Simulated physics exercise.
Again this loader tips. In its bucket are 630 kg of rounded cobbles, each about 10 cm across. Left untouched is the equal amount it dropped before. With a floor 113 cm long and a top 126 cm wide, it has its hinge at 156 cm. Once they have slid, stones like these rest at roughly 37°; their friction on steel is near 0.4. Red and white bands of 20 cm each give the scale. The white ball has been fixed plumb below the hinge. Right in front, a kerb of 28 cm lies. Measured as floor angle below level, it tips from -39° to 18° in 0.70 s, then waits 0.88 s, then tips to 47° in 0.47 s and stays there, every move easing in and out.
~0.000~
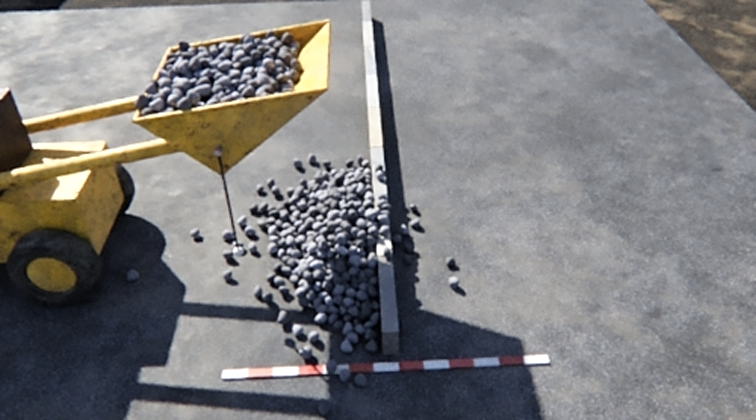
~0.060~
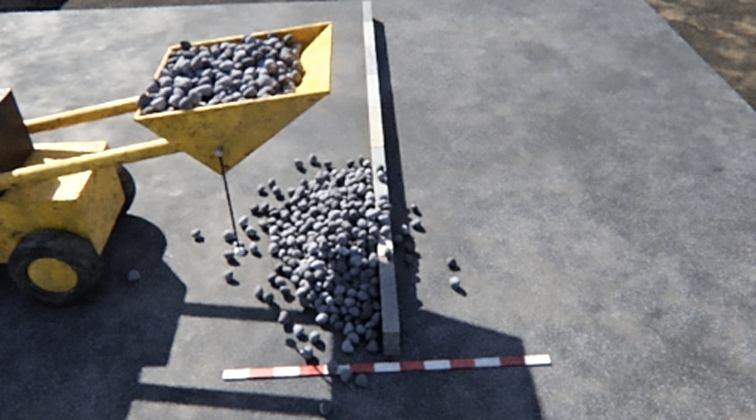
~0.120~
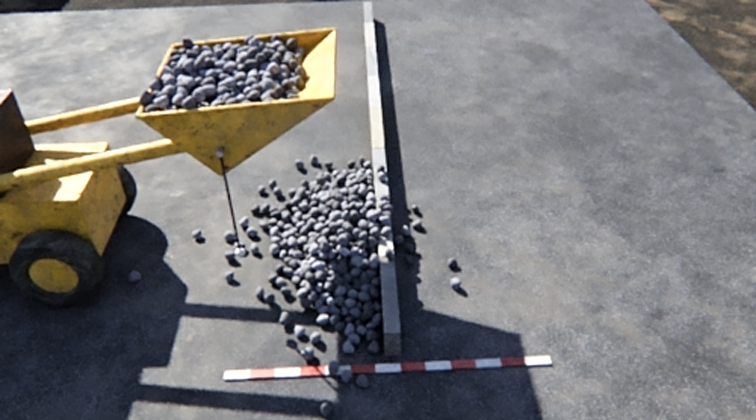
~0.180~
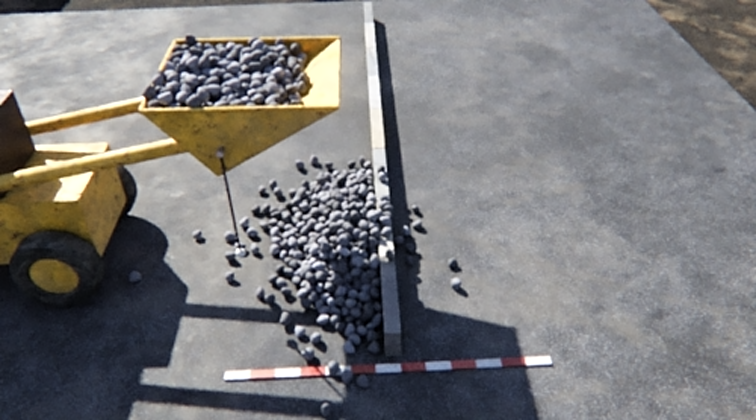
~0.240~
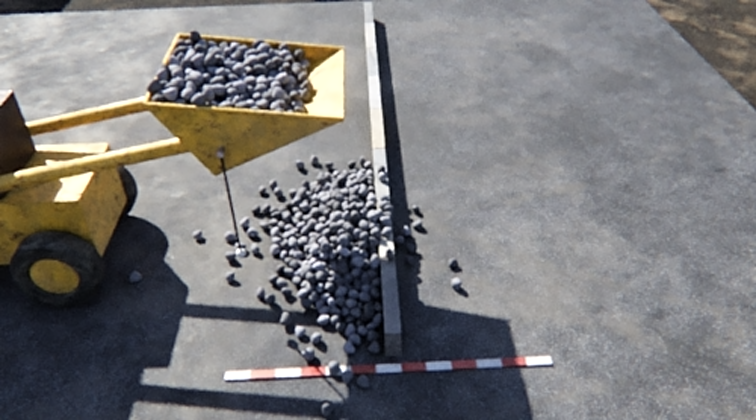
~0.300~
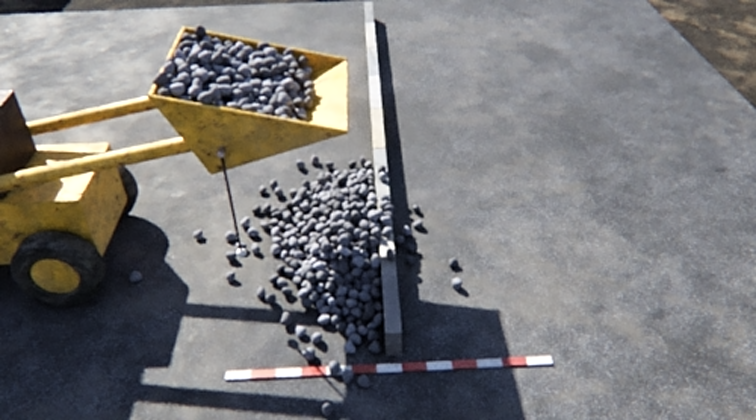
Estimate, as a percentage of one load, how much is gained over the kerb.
Some 42 per cent is added.
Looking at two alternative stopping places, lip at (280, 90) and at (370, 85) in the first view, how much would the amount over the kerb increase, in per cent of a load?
The first would add some 15 per cent and the second some 75 per cent.
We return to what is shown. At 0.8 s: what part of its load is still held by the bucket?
It keeps some 100 percent of its load.
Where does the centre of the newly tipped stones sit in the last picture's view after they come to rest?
(372, 235).
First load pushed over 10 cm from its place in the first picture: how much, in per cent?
15 %.
After 0.5 s the floor is at 9°; in per cent of one load, 100 in the bucket, 99 on this side of the kerb, 2 over the kerb; the foremost stones are at (421, 244).
After 0.8 s the floor is at 18°; in per cent of one load, 99 in the bucket, 100 on this side of the kerb, 2 over the kerb; the foremost stones are at (421, 244).
After 2.5 s the floor is at 47°; in per cent of one load, 0 in the bucket, 158 on this side of the kerb, 42 over the kerb; the foremost stones are at (569, 242).
After 5.3 s the floor is at 47°; in per cent of one load, 0 in the bucket, 157 on this side of the kerb, 44 over the kerb; the foremost stones are at (598, 282). Net gain over the kerb, 42.
